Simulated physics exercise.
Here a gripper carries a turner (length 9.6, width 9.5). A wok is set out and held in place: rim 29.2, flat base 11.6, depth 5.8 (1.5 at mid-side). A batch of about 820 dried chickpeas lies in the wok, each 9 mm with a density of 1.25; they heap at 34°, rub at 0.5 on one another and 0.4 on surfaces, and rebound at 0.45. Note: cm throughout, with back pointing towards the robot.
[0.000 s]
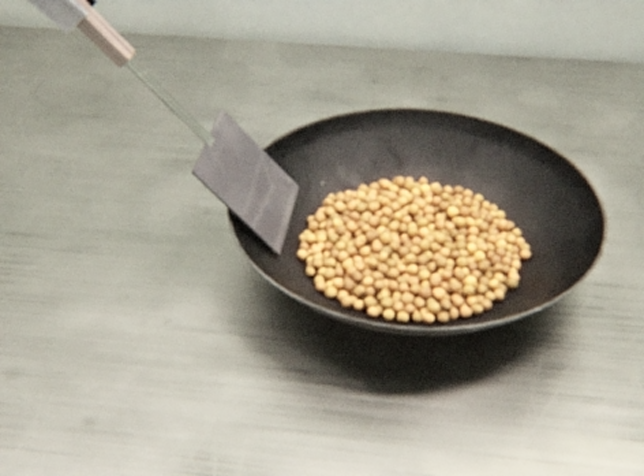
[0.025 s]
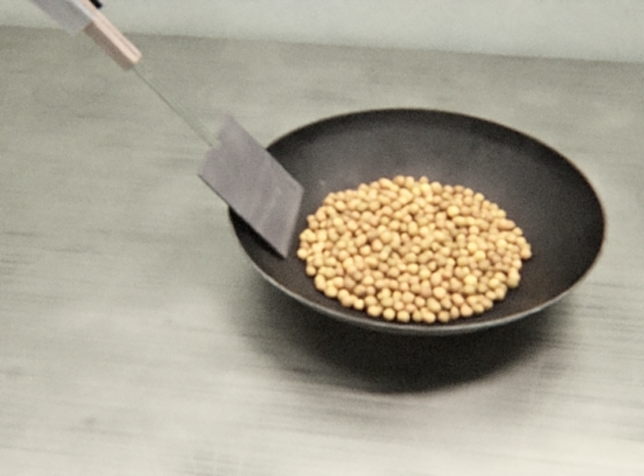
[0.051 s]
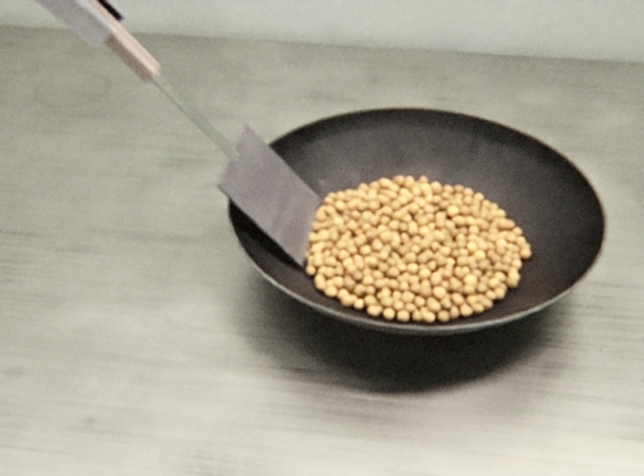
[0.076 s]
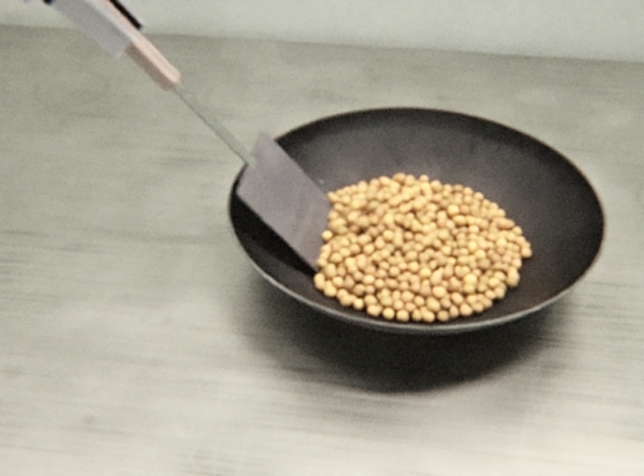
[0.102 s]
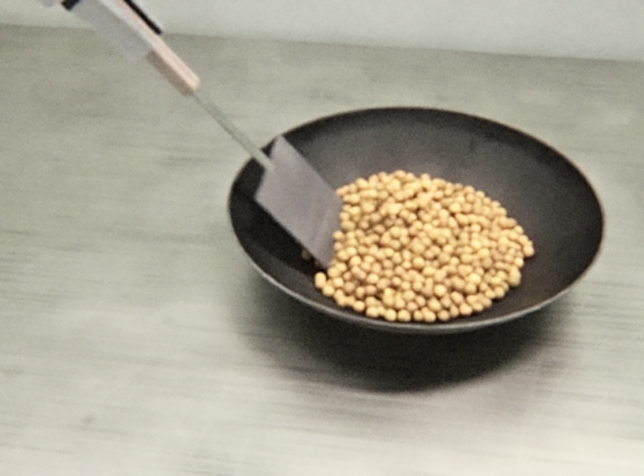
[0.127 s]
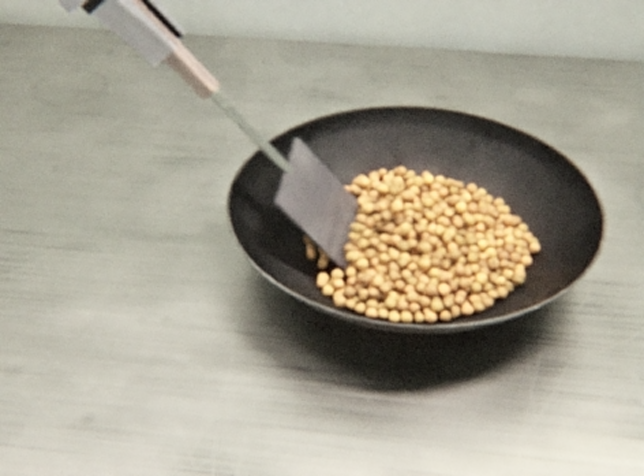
A flat metal turner, held by a gripper, slid rightward into a heap of dried chickpeas in a dark wok, pushing some of them up and to the right while the wok stayed still.
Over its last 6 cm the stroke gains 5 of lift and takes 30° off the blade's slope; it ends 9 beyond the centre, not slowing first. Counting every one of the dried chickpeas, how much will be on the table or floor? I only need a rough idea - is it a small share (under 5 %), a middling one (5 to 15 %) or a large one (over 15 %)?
A middling one, 5 to 15 %.
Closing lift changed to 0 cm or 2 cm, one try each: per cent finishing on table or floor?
Close to 5 and 5 percent respectively.
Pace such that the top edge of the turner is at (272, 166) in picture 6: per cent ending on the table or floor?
Some 5 percent.
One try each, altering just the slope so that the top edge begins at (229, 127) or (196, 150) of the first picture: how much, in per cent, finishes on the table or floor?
Roughly 5% and 10%.
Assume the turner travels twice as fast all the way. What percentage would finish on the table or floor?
25 per cent, about.
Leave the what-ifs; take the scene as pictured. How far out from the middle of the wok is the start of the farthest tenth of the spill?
I'd estimate close to 40 centimetres.
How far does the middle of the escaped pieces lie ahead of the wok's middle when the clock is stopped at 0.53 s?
20 cm.
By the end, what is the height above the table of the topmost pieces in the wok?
About 5.0 centimetres.
After 0.21 s, sloping 49°, highest piece 4 above the table; 817 in the wok.
After 0.29 s, sloping 37°, highest piece 6 above the table; 817 in the wok.
After 0.53 s, sloping 19°, highest piece 7 above the table; 740 in the wok, 75 on the table or floor, 2 on the blade or in flight.
After 1.58 s, sloping 19°, highest piece 5 above the table; 740 in the wok, 77 on the table or floor.
In the end, 740 in the wok, 77 on the table or floor. That is 9 % on the table or floor.
